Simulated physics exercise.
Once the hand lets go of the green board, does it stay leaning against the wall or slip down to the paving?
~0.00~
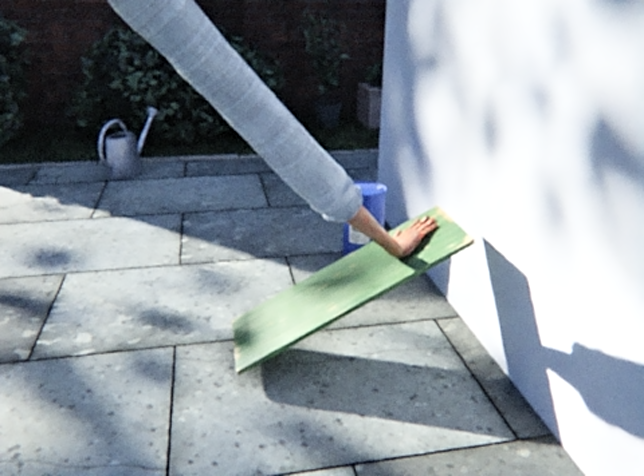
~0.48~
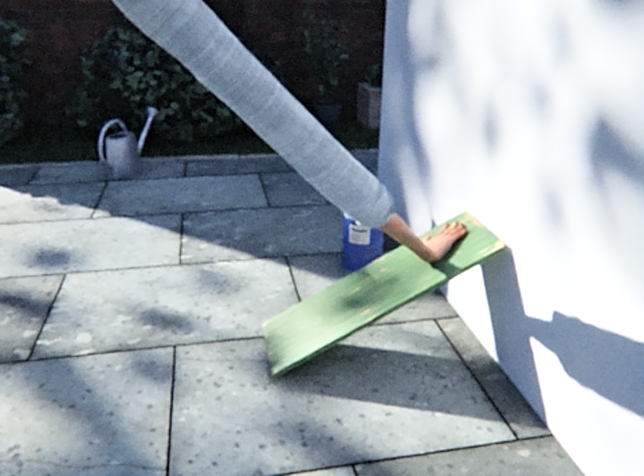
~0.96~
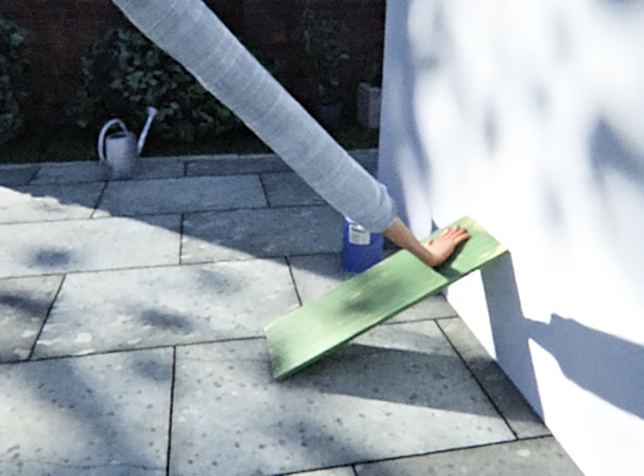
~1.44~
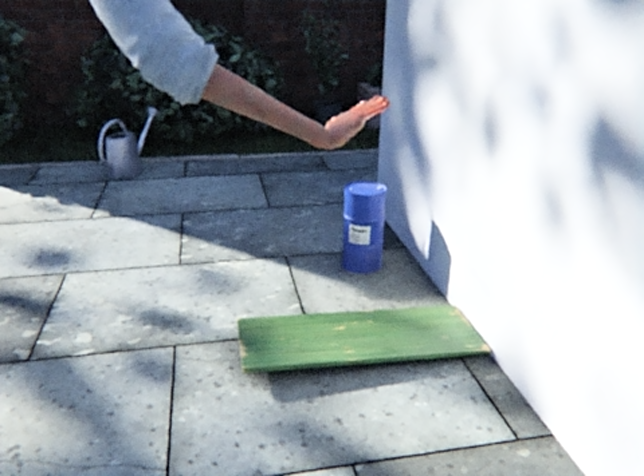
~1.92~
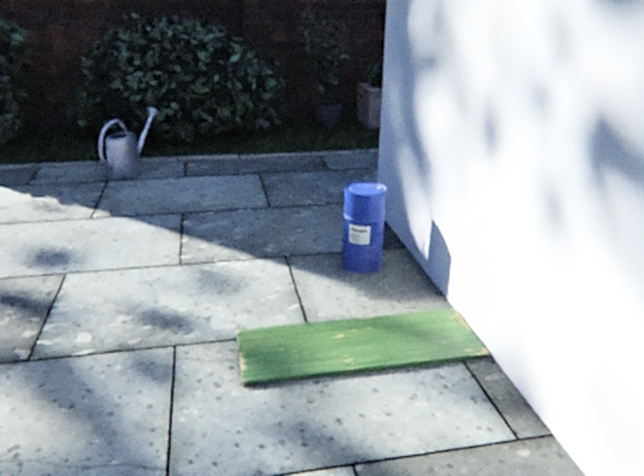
It slips down. The board gives way after the hand comes off and ends up lying flat on the paving slabs.
